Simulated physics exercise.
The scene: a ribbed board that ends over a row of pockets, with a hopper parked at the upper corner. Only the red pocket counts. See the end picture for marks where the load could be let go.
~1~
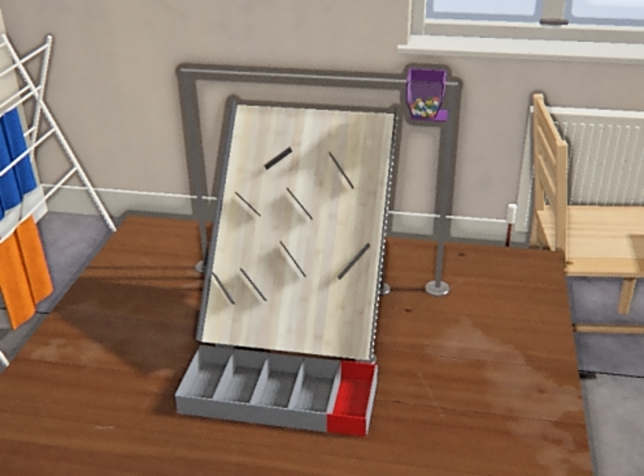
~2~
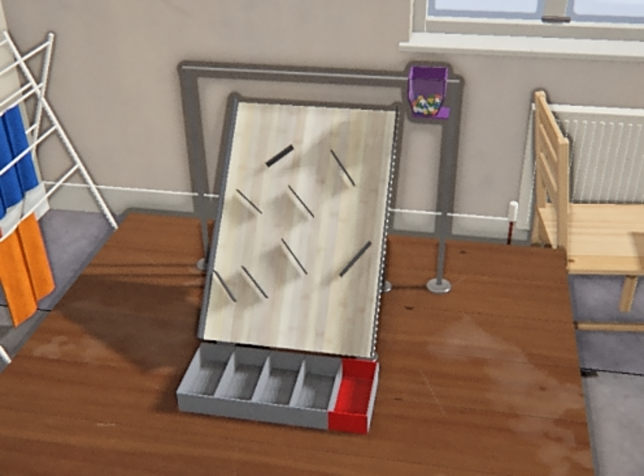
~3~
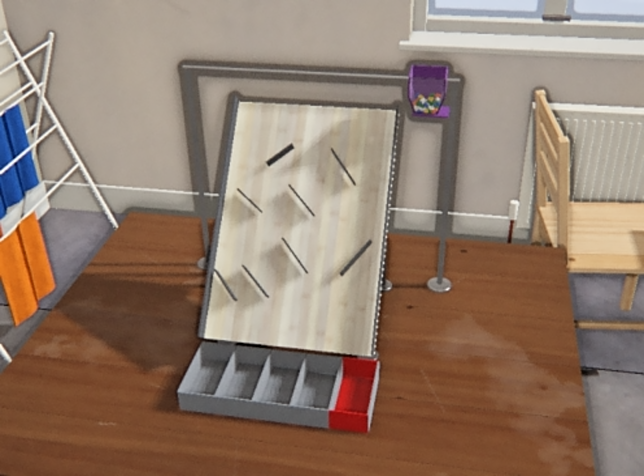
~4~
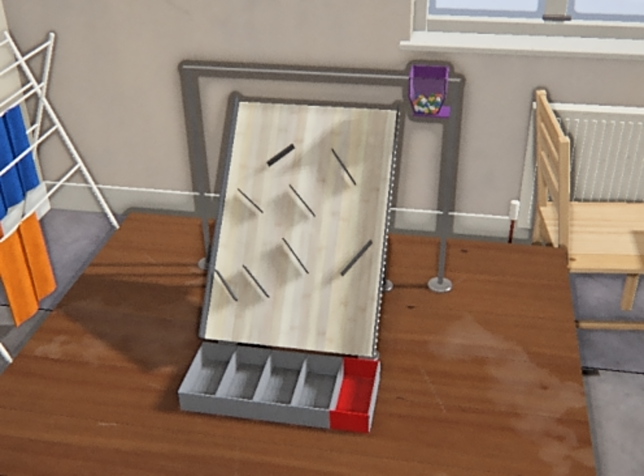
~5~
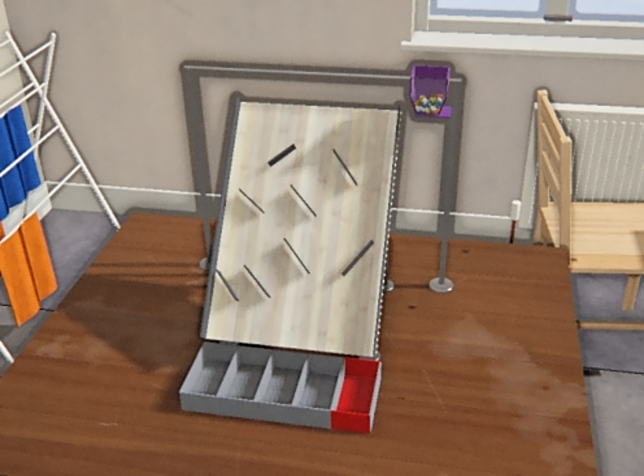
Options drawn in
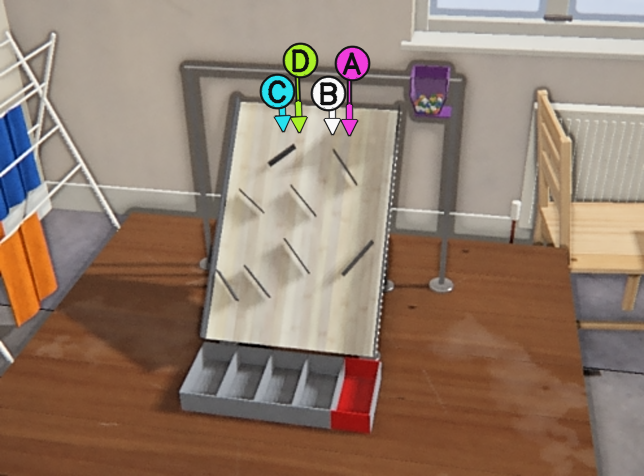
Nothing but the view itself shifts, and only very slightly, as a purple hopper of jelly beans stays at the upper right of a tilted, ribbed board. Below the board, the row of gray pockets with a red one at the right end remains empty throughout.
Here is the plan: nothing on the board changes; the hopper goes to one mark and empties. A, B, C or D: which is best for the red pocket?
Mark A does it best.
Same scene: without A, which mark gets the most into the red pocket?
It is B.
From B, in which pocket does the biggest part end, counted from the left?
It is the fourth one.
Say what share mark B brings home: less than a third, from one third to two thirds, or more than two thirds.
Less than a third.
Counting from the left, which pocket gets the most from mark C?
The third.
On the marked copy, mark A meets the board at (349, 129); mark B meets the board at (332, 128); mark C meets the board at (283, 125); mark D meets the board at (299, 126).
With A, about half in the red pocket, about half in other pockets.
With B, about a quarter in the red pocket, about two thirds in other pockets, a stray few held on the board.
With C, none in the red pocket, nearly all in other pockets, a small part held on the board.
With D, none in the red pocket, nearly all in other pockets, a stray few held on the board.
